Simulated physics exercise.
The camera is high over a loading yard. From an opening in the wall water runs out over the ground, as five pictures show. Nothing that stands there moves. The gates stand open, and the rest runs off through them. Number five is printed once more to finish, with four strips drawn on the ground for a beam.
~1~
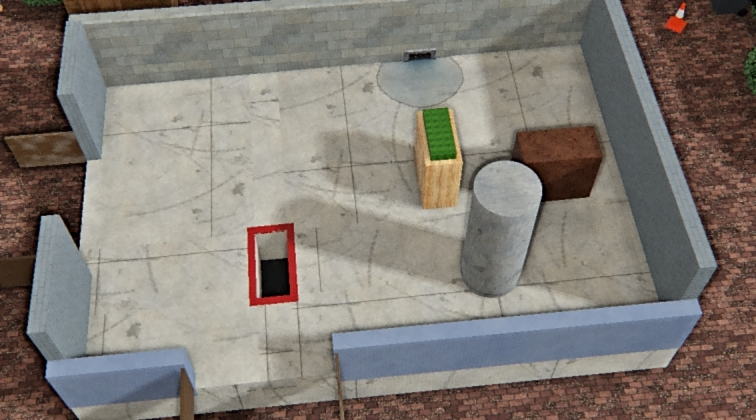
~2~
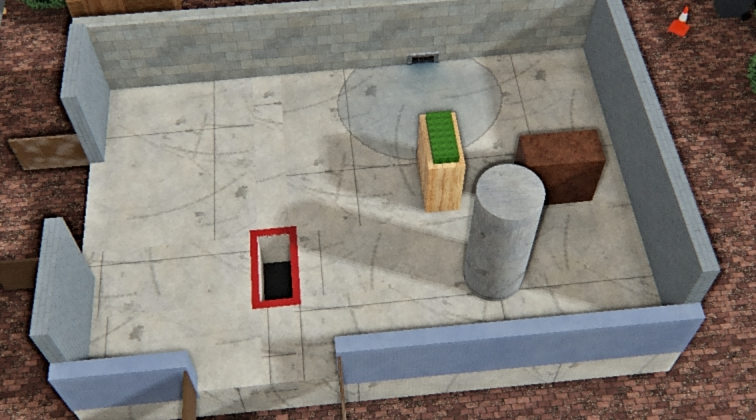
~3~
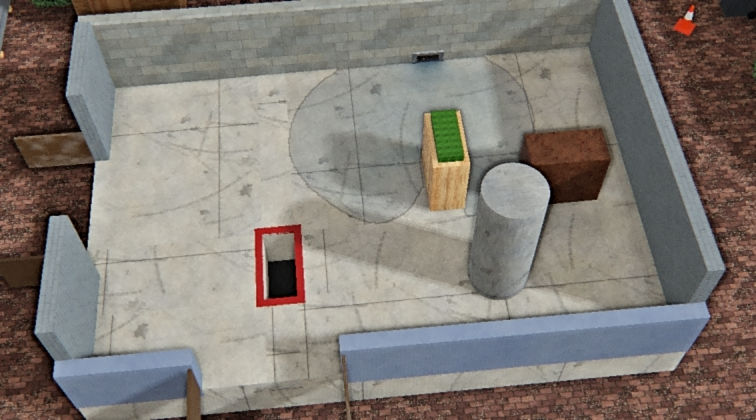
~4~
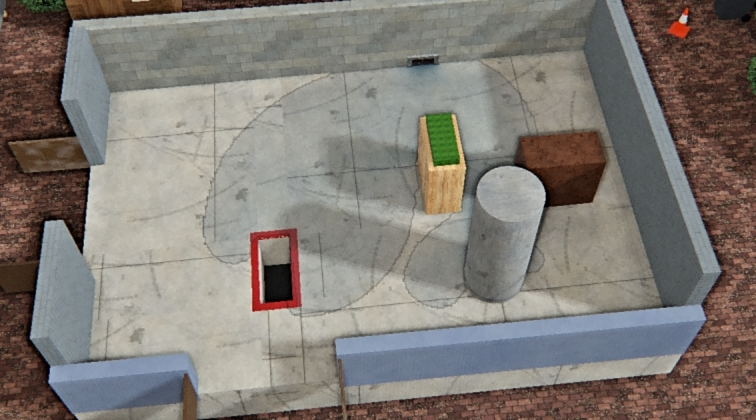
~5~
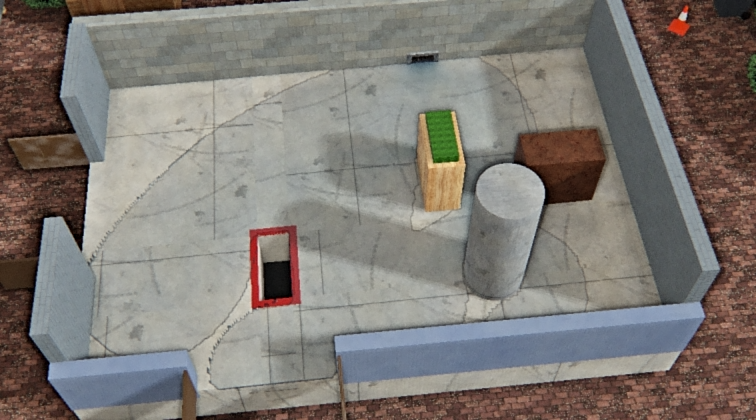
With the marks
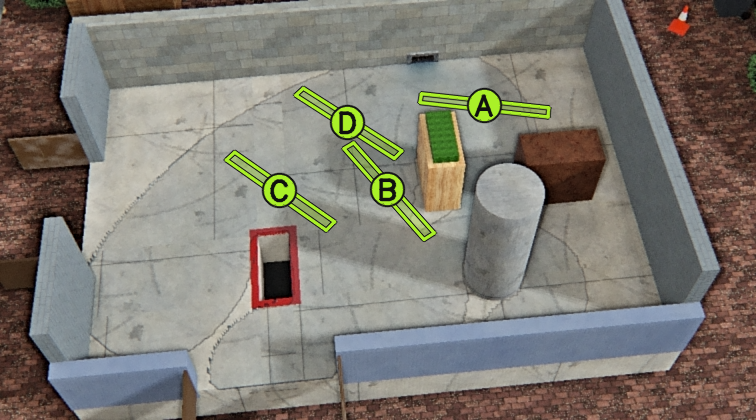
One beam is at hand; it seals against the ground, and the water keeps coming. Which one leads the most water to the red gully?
A.
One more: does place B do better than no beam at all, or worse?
Place B is worse.
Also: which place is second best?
D it is.
On the marked copy, A from (420, 98) to (548, 112); B from (348, 145) to (429, 236); C from (230, 156) to (330, 225); D from (299, 91) to (398, 154).
With A, about 25 % of the stream goes into the red gully, about 75 % out by the gates.
With B, about 7 % of the stream goes into the red gully, about 93 % out by the gates.
With C, about 6 % of the stream goes into the red gully, about 92 % out by the gates.
With D, about 15 % of the stream goes into the red gully, about 82 % out by the gates.
